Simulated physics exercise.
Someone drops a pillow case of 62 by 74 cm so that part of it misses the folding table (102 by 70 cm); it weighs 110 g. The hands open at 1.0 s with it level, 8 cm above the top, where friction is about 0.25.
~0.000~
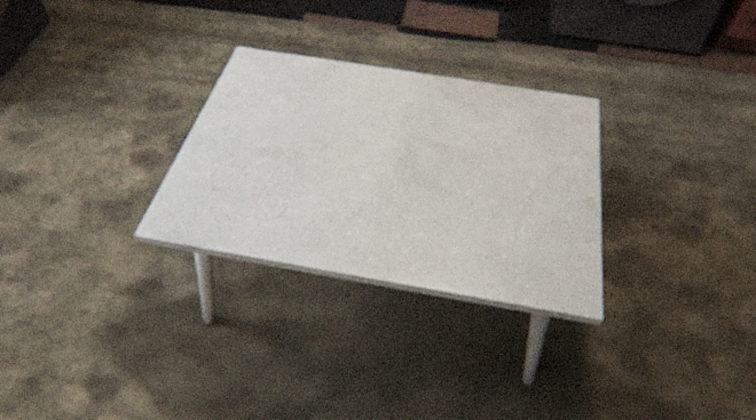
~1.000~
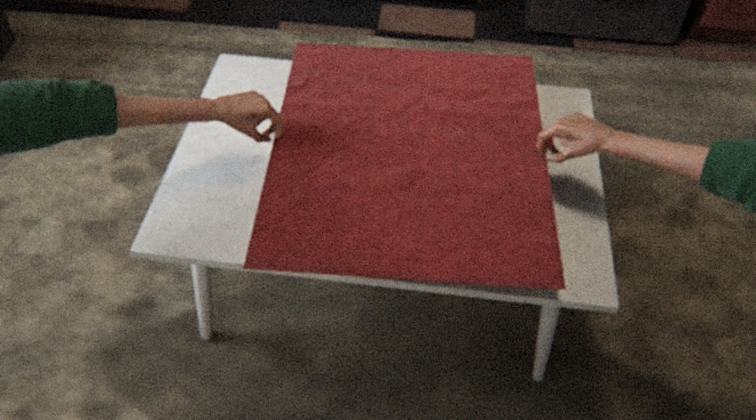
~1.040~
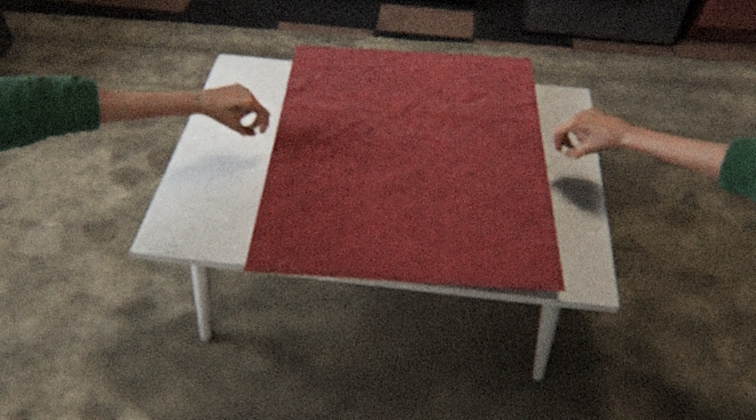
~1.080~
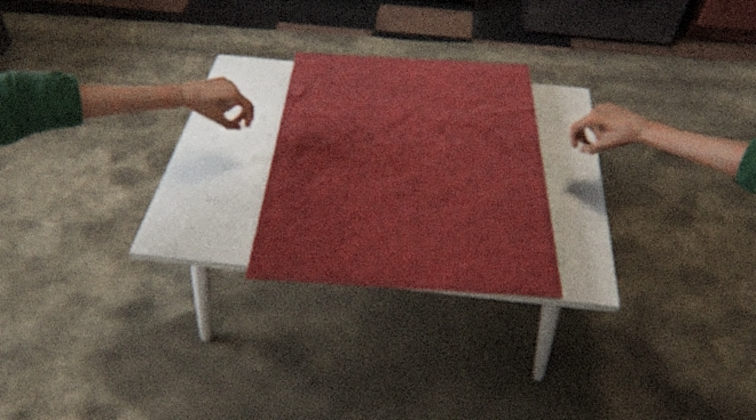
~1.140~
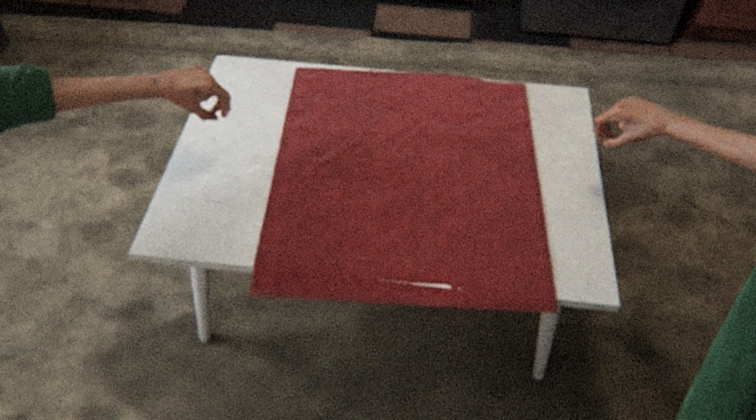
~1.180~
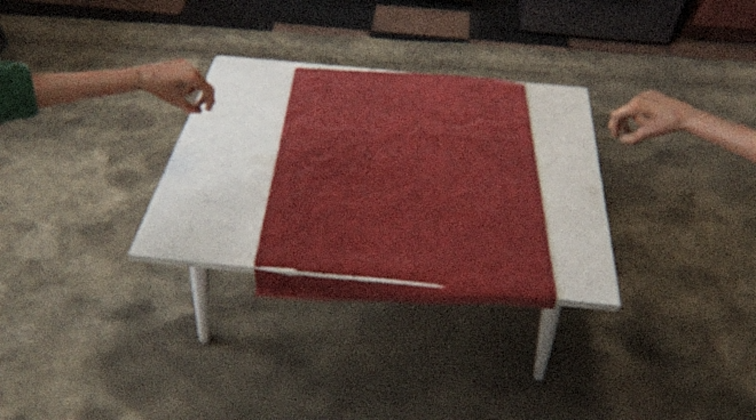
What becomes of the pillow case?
Outcome: The pillow case remains up there.
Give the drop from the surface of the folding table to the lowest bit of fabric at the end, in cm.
Some 6 cm.
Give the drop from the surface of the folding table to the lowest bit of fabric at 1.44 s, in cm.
About 6 cm.
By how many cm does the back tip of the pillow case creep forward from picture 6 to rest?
Some 0 cm.
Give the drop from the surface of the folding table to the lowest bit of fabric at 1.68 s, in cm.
Some 6 cm.
After 1.4 s, 90 % of the pillow case is still over the top.
After 1.7 s, 90 % of the pillow case is still over the top.
After 1.9 s, 90 % of the pillow case is still over the top.
After 2.2 s, 90 % of the pillow case is still over the top.
After 4.4 s, 90 % of the pillow case is still over the top.
